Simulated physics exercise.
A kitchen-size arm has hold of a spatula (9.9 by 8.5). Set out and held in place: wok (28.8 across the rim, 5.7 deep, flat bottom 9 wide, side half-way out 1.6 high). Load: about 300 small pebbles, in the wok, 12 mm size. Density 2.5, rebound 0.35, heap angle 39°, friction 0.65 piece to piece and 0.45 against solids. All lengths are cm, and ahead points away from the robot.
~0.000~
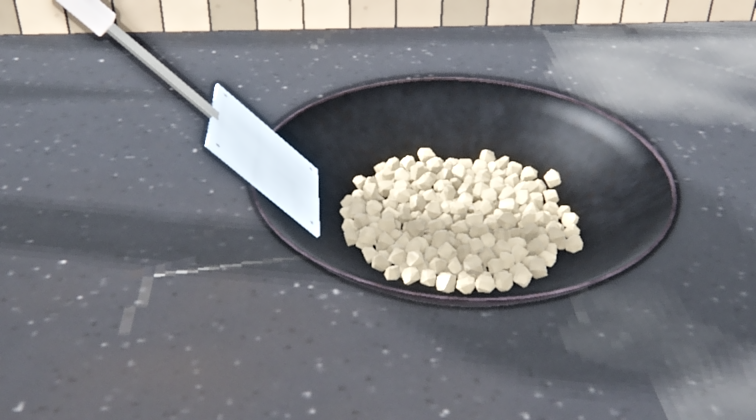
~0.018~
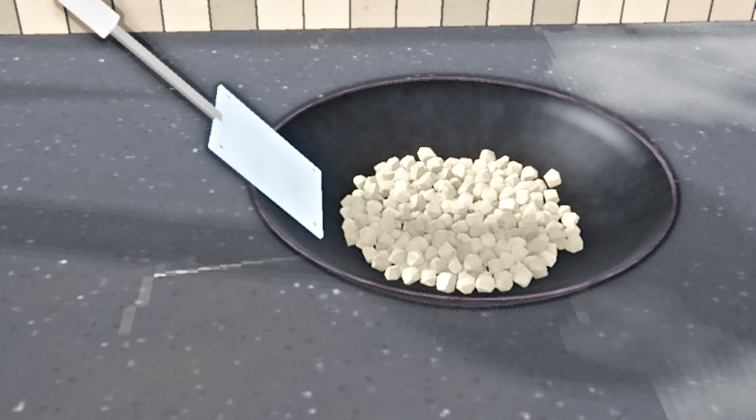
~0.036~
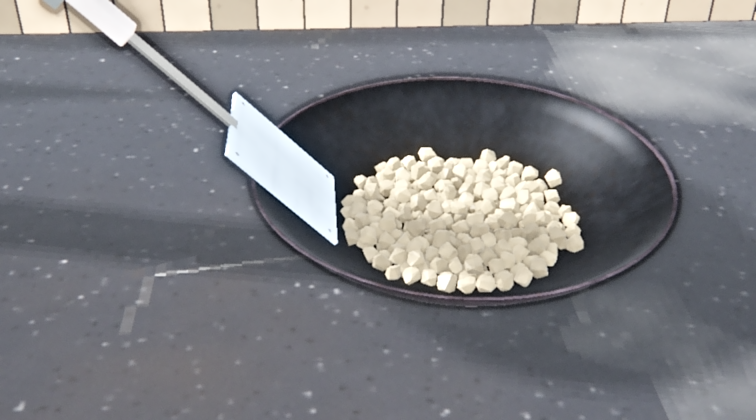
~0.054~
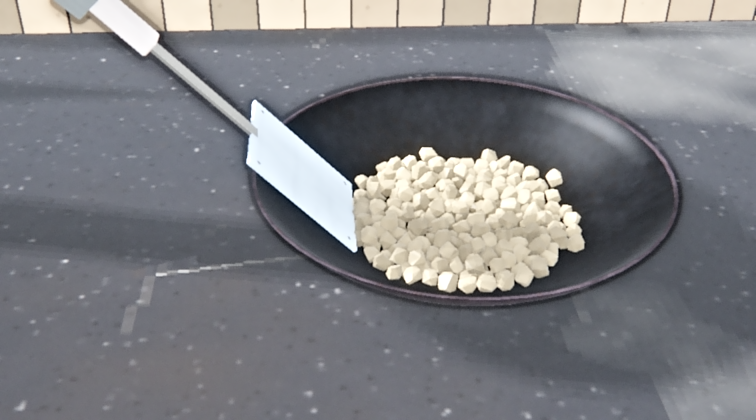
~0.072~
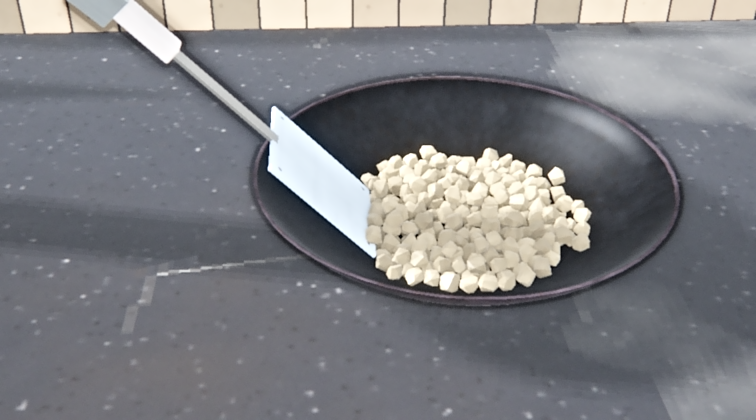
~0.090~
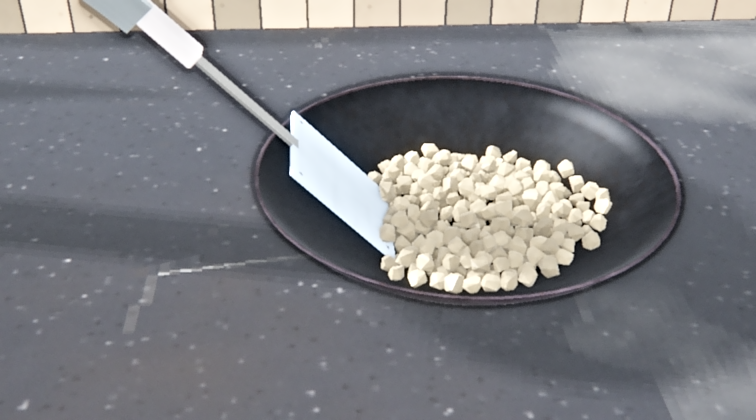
A wide black wok holding a heap of small cream-coloured pebbles sits on a dark speckled countertop, seen from above at an angle, with a strip of beige tiles along the top edge. A pale blue spatula with a grey and white handle slants in from the upper left. It slides rightward and slightly down into the pebbles, pushing some toward the right, while the wok and camera stay still.
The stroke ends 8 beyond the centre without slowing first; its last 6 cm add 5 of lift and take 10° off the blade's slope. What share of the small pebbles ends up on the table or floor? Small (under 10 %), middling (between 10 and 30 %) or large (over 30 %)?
On the table or floor the share is small, under 10 %.
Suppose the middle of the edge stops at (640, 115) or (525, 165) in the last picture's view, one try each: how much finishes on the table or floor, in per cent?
Some 35 and 0 per cent.
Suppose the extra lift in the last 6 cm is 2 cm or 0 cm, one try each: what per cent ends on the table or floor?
Some 10 and 20 per cent.
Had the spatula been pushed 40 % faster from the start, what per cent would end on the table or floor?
It would be near 15 per cent.
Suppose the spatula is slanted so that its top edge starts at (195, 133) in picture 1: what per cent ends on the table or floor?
Some 5 per cent.
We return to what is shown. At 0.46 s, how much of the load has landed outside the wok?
Roughly 5 per cent.
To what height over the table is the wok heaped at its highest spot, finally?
About 6.5 cm.
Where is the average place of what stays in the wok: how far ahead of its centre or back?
Roughly 6.0 cm ahead.
After 0.16 s, sloping 47°, highest piece 6 above the table; 297 in the wok.
After 0.22 s, sloping 43°, highest piece 7 above the table; 297 in the wok.
After 0.46 s, sloping 37°, highest piece 6 above the table; 278 in the wok, 18 on the table or floor, 1 on the blade or in flight.
After 1.51 s, sloping 37°, highest piece 6 above the table; 278 in the wok, 19 on the table or floor.
In the end, 278 in the wok, 19 on the table or floor. That is 6 % on the table or floor.
